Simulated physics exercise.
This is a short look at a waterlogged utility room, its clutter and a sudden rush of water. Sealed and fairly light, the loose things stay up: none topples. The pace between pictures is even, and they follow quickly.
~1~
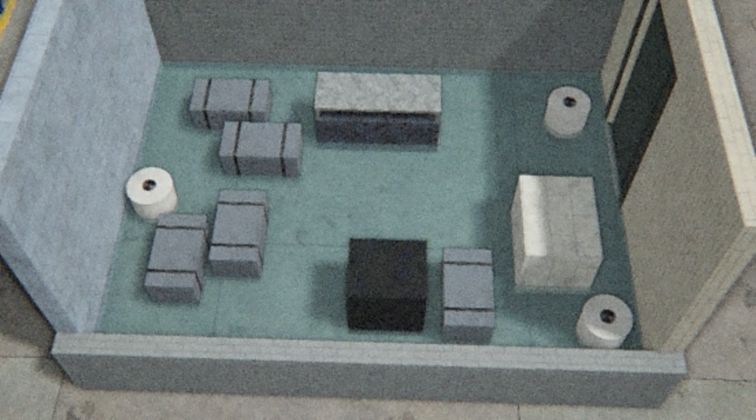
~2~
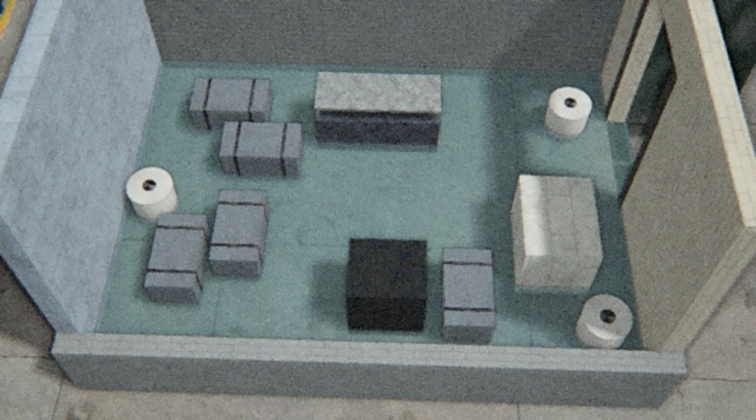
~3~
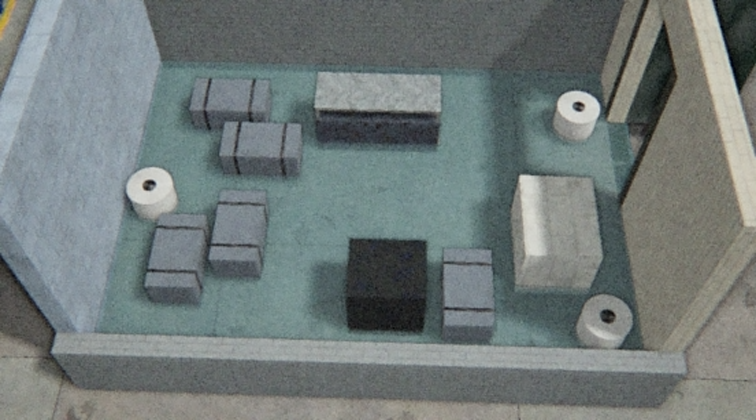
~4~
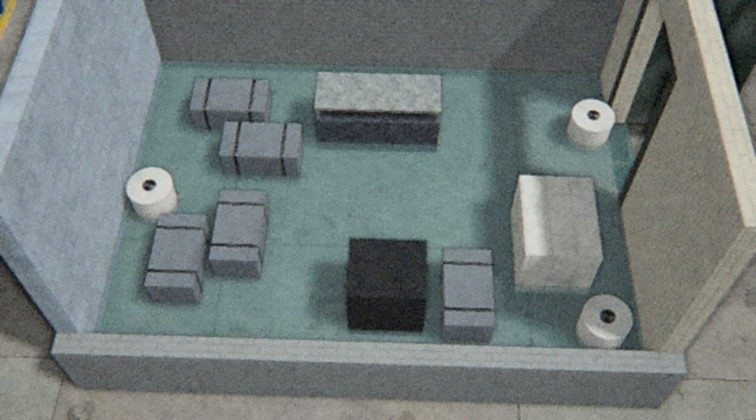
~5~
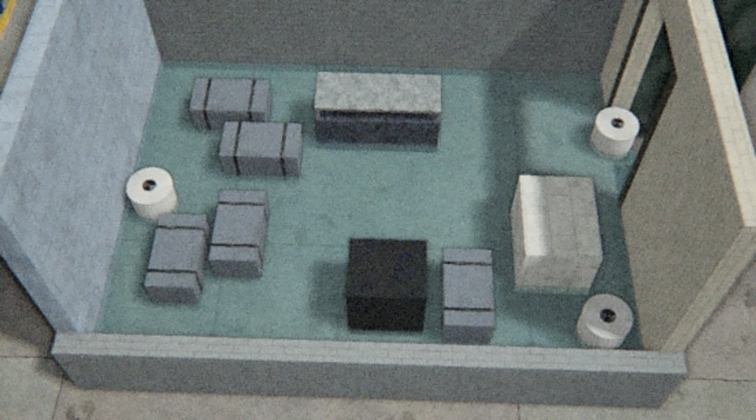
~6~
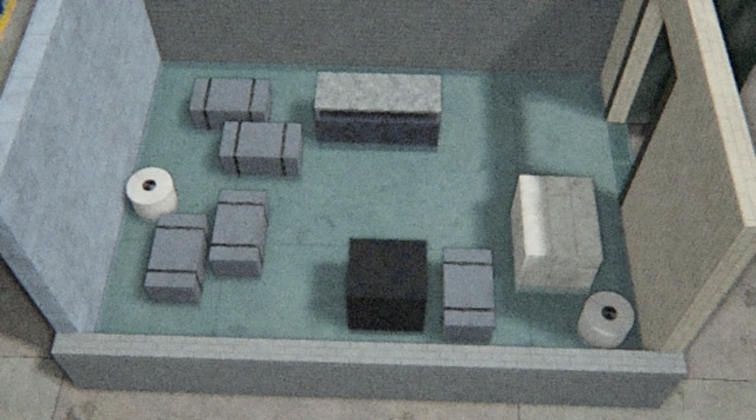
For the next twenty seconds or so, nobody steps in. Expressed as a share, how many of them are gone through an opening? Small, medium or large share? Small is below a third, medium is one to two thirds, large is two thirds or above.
A small share.
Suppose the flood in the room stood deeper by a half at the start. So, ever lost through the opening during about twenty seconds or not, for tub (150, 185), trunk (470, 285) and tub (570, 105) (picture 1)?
Sequence: Not removed / not removed / removed.
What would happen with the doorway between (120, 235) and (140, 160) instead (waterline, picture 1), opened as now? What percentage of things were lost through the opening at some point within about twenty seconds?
Roughly 20 %.
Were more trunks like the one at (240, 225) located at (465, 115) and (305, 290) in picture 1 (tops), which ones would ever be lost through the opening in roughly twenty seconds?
Taking them in the order asked, the first is removed while the second is not removed.
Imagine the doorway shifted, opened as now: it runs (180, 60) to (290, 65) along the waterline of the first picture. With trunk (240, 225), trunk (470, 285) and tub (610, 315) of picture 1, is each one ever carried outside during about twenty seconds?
Okay, so: Makes it outside for the first, never exits for the second, never exits for the third.
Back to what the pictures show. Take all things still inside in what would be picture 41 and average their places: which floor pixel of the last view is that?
About (315, 207).
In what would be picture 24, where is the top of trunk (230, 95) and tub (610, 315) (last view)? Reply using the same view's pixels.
Approximately (271, 90) for the first and (606, 176) for the second.
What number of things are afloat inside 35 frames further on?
The figure is 5.
A moment on, 1 of 8 are out; 7 afloat.
Next, 1 of 8 are out; 7 afloat.
Later, 2 of 8 are out; 5 afloat.
In the end, 2 of 8 are out; 1 afloat.
